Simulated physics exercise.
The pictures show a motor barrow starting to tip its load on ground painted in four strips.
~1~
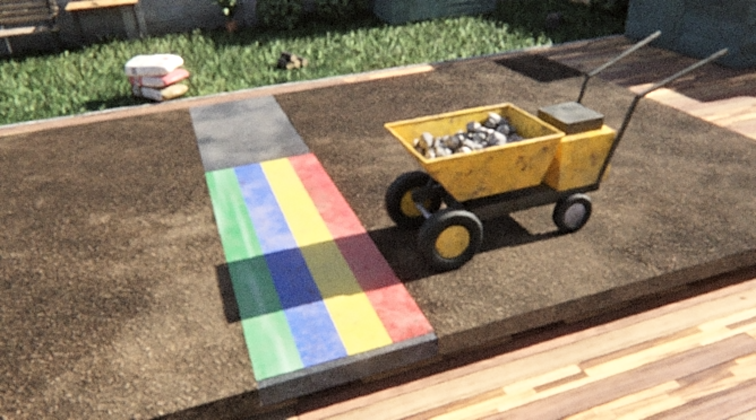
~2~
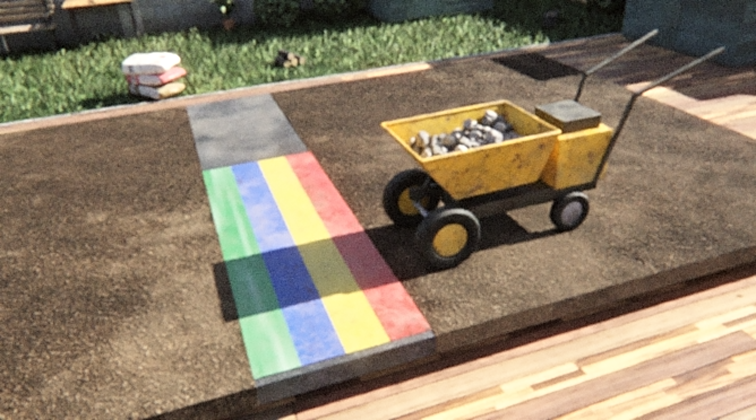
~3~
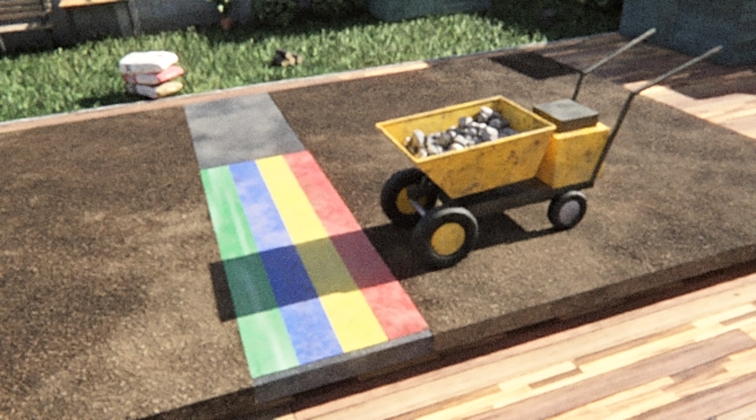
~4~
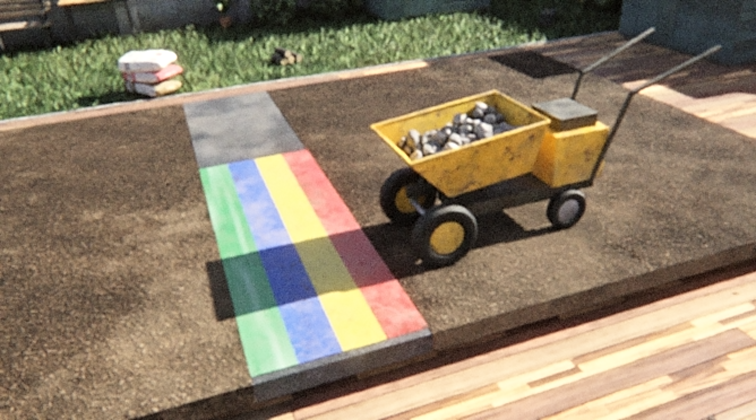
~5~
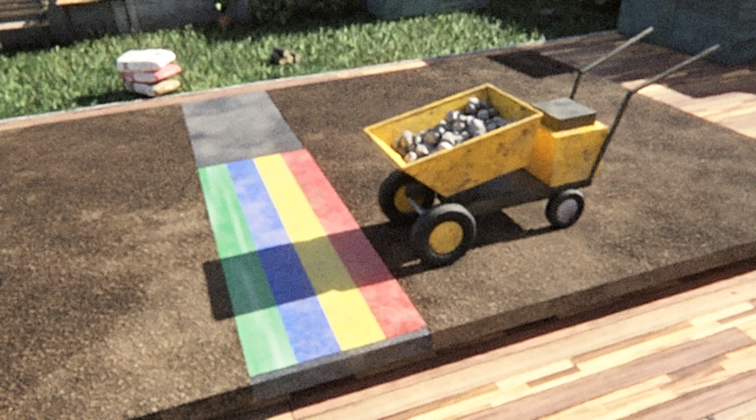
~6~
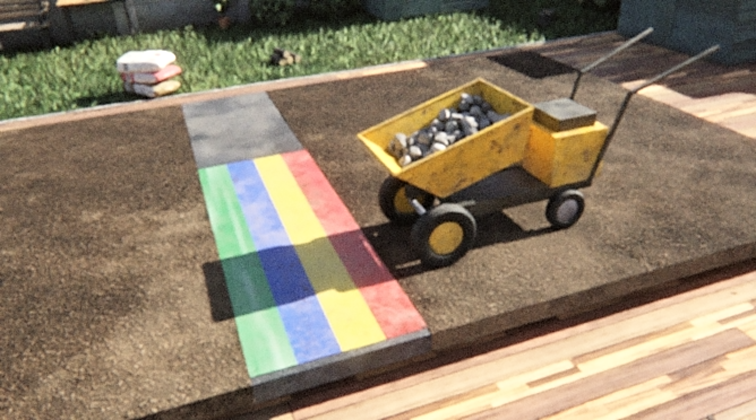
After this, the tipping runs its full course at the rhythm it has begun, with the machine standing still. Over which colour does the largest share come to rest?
The yellow one gets the largest share.
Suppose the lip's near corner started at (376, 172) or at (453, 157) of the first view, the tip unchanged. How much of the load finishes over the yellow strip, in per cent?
In turn 0 and 30 in a hundred.
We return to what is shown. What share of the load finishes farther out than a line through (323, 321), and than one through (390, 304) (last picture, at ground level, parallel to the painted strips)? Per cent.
First some 30, then 80 per cent.
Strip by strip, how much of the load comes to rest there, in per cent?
In per cent, red strip 5, yellow strip 35, blue strip 25 and green strip 15.
Just after the last frame, skip tipped steeply; every one in the skip.
A moment on, skip tipped right over; the larger part in the skip; about a tenth over the yellow strip; just a few over the blue strip.
Further on, skip tipped right over; roughly a quarter in the skip; just a few over the red strip; roughly a third over the yellow strip; roughly a quarter over the blue strip; about a tenth over the green strip; just a few off the paint.
When it is over, skip tipped right over; roughly a quarter in the skip; just a few over the red strip; roughly a third over the yellow strip; roughly a quarter over the blue strip; about a tenth over the green strip; just a few off the paint.
